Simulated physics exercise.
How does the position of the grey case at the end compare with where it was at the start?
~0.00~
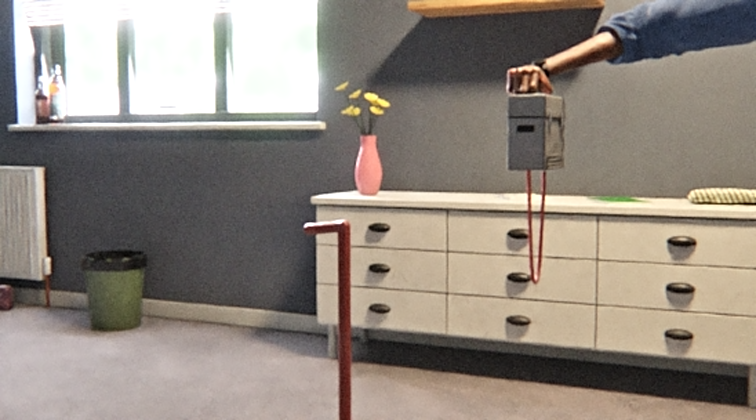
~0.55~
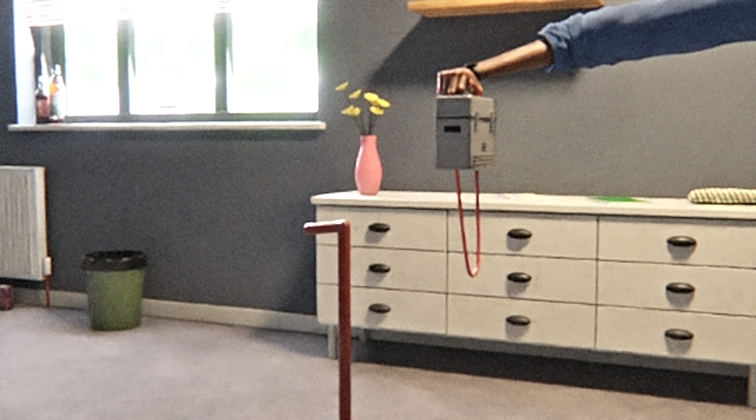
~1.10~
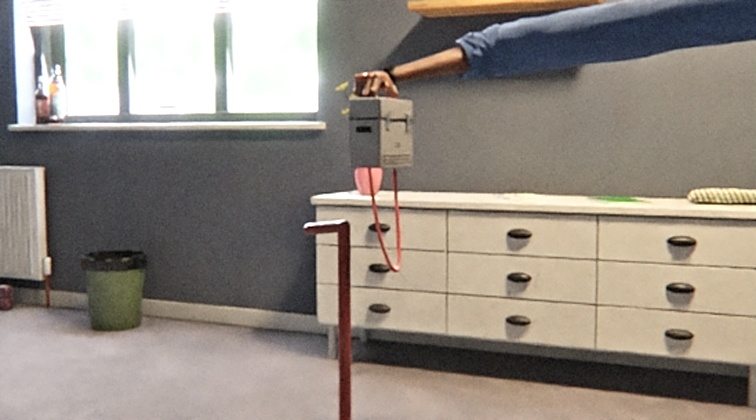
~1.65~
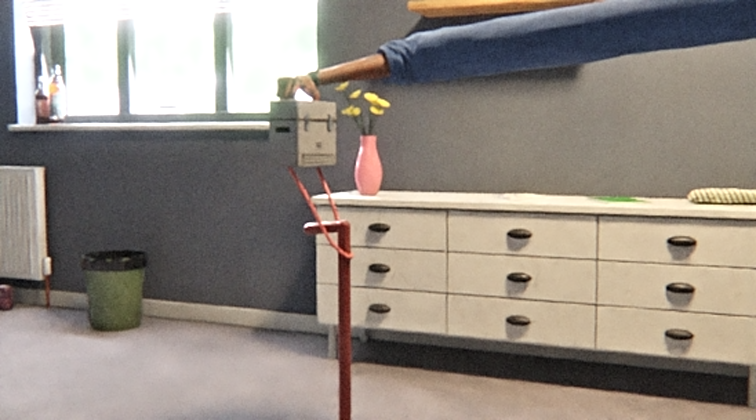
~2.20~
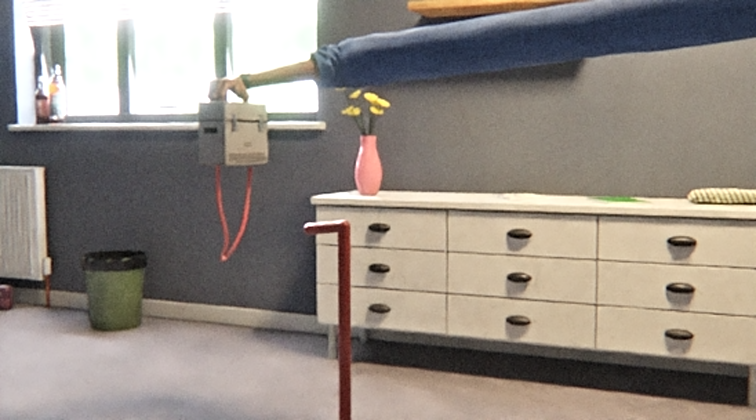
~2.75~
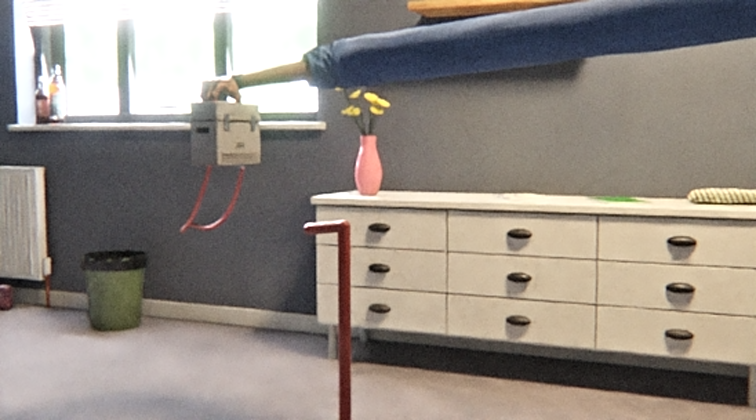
At the start the grey case is held above the white drawers, to the right of the pink vase and the red post. By the end it is to the left of both, in front of the window sill, at about the same height.
An arm in a blue sleeve reaches in from the right, its hand gripping a grey case with a red loop hanging below, in a grey-walled room seen from a fixed viewpoint. A dark red post with a bent top stands in front of a white chest of drawers holding a pink vase of yellow flowers, with a window and green bin to the left. The hand carries the case leftward at a nearly level height, passing in front of the vase. The loop crosses the top of the post and continues beyond it. Finally the case hangs clear on the left, its loop swinging left.
